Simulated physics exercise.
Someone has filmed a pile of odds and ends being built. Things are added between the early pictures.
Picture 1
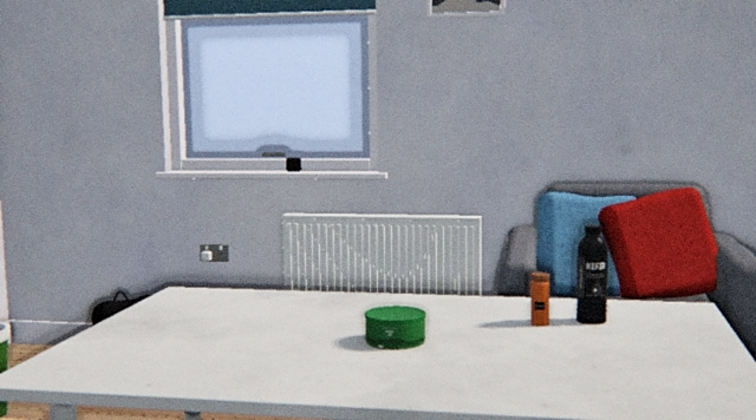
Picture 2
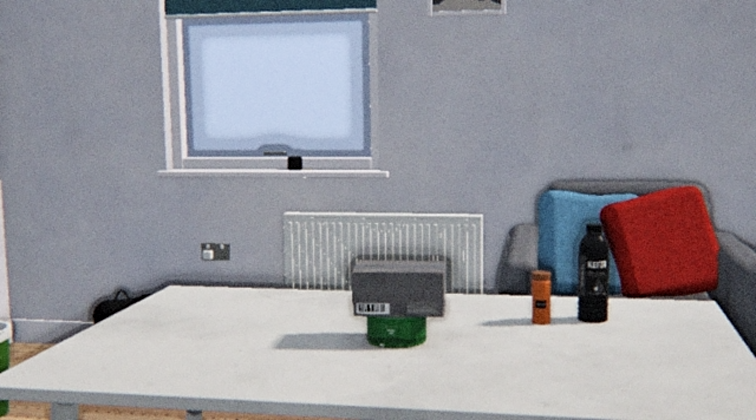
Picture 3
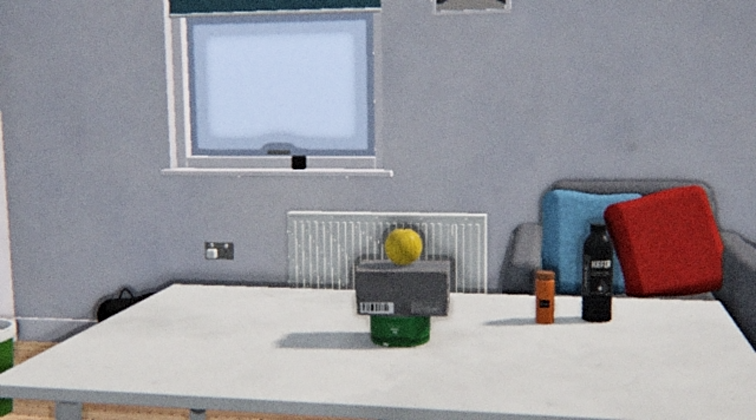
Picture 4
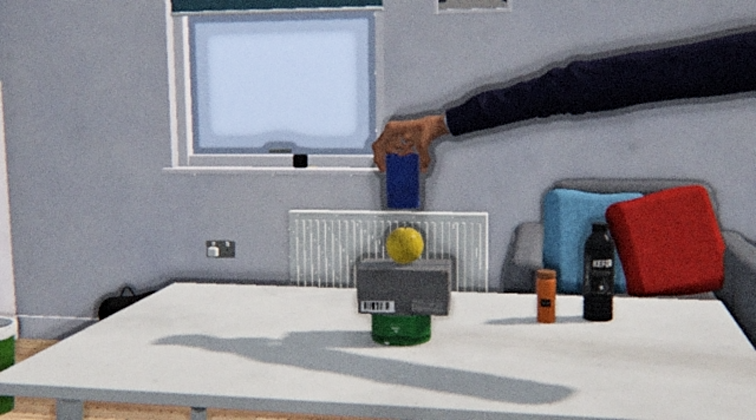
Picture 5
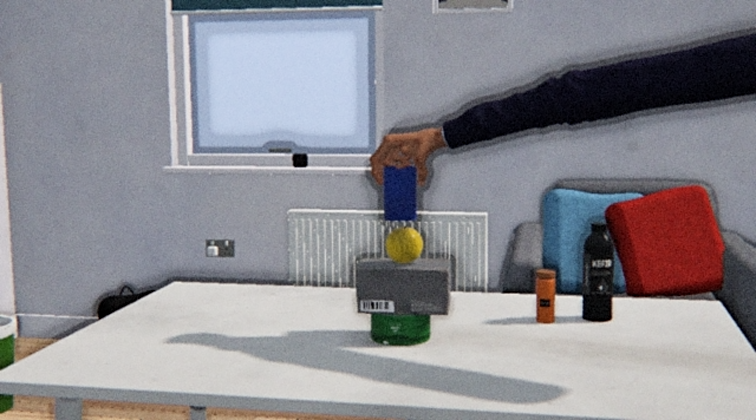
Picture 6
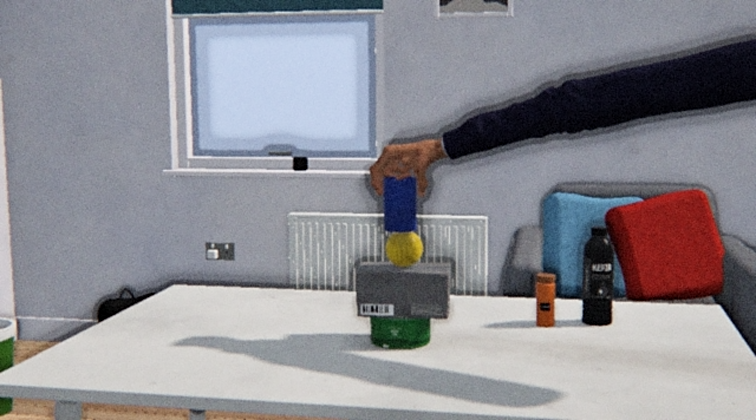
On a white table, a grey box and yellow ball appear stacked on a green tub, a hand lowering a blue object onto the ball.
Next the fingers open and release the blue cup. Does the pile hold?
It loses its balance.
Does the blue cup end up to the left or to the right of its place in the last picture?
It goes to the left.
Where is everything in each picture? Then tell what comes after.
In the first picture, the last thing is not in view yet; orange shaker (540, 299).
In the second picture, the last thing is not in view yet.
In the third picture, the last thing is not in view yet; black bottle (597, 272).
The fourth picture shows on its way; blue cup (403, 181); green tub (401, 324).
The fifth picture shows on its way; blue cup (400, 194); grey box (404, 286).
The sixth picture shows set down, still held; blue cup (400, 204); orange shaker (545, 300).
Then, 0.60 s past the last view, blue cup now fallen.
Then, 0.80 s past the last view, things are still on the move.
Finally, fallen, blue cup; the other 5 still in place. Final places as the last picture's camera would see them, blue cup near (267, 318). The pile comes apart.
